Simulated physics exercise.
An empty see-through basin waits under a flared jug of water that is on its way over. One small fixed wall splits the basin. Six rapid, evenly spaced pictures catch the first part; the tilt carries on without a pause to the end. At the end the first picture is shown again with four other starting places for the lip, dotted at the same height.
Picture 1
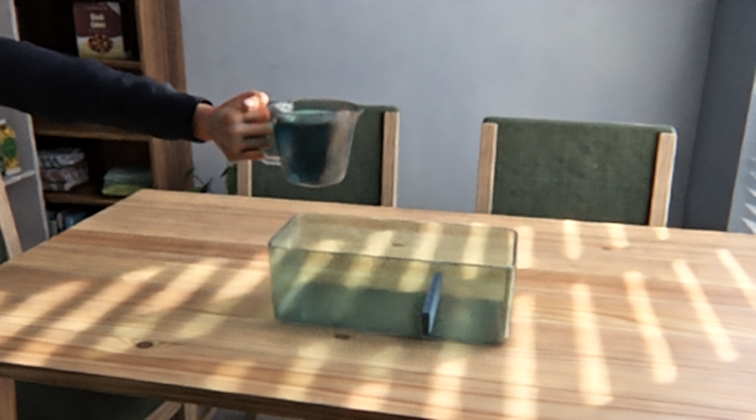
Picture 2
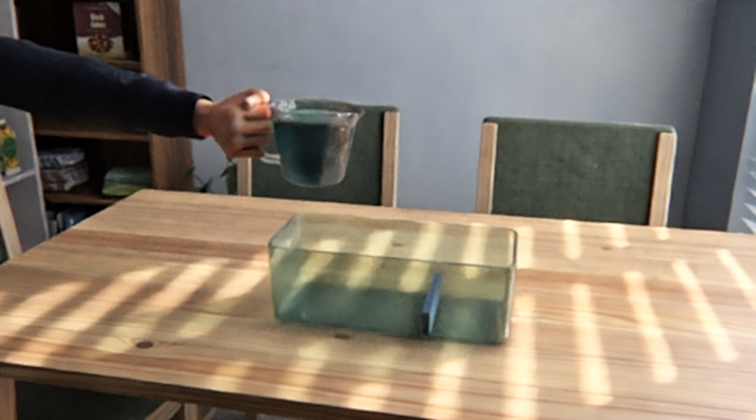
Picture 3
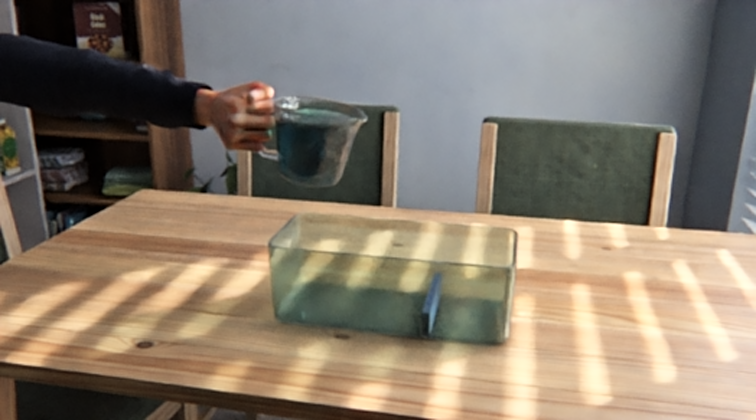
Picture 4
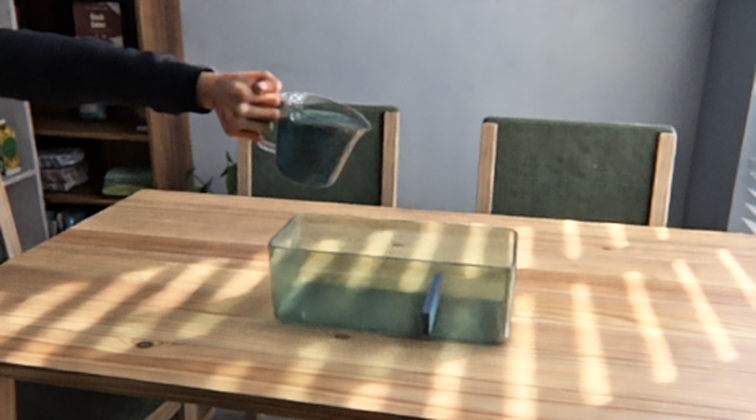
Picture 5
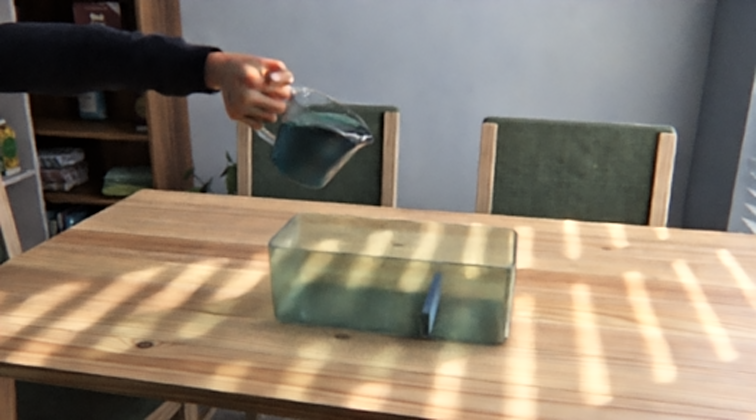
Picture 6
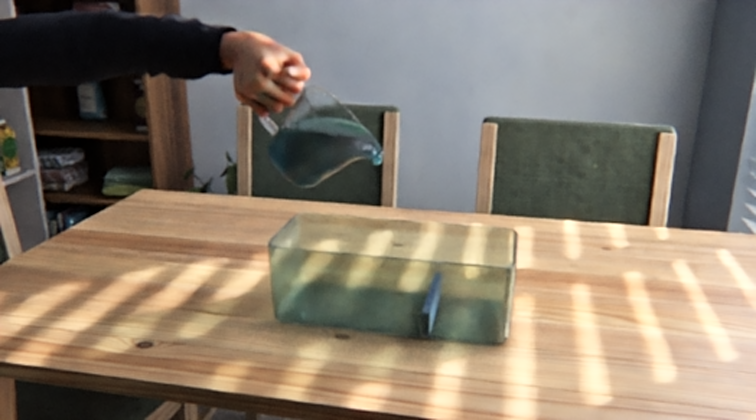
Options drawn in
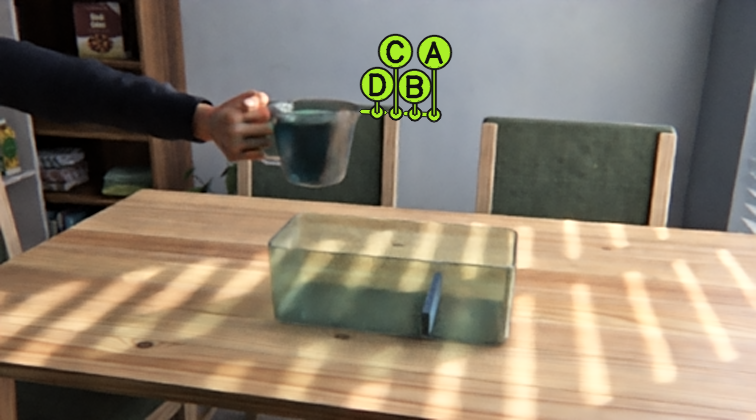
Hand tilting a clear jug of blue-green water steadily rightward above a see-through basin on a sunlit wooden table.
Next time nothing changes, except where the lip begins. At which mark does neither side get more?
Best: B.
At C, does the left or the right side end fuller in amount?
The left side.
In lime, A at (434, 114); B at (414, 114); C at (395, 113); D at (377, 112).
If A is chosen, about 33 % ends left of the wall and 63 % right of it; 4 % is lost outside.
If B is chosen, about 50 % ends left of the wall and 47 % right of it; 3 % is lost outside.
If C is chosen, about 63 % ends left of the wall and 33 % right of it; 4 % is lost outside.
If D is chosen, about 76 % ends left of the wall and 19 % right of it; 5 % is lost outside.
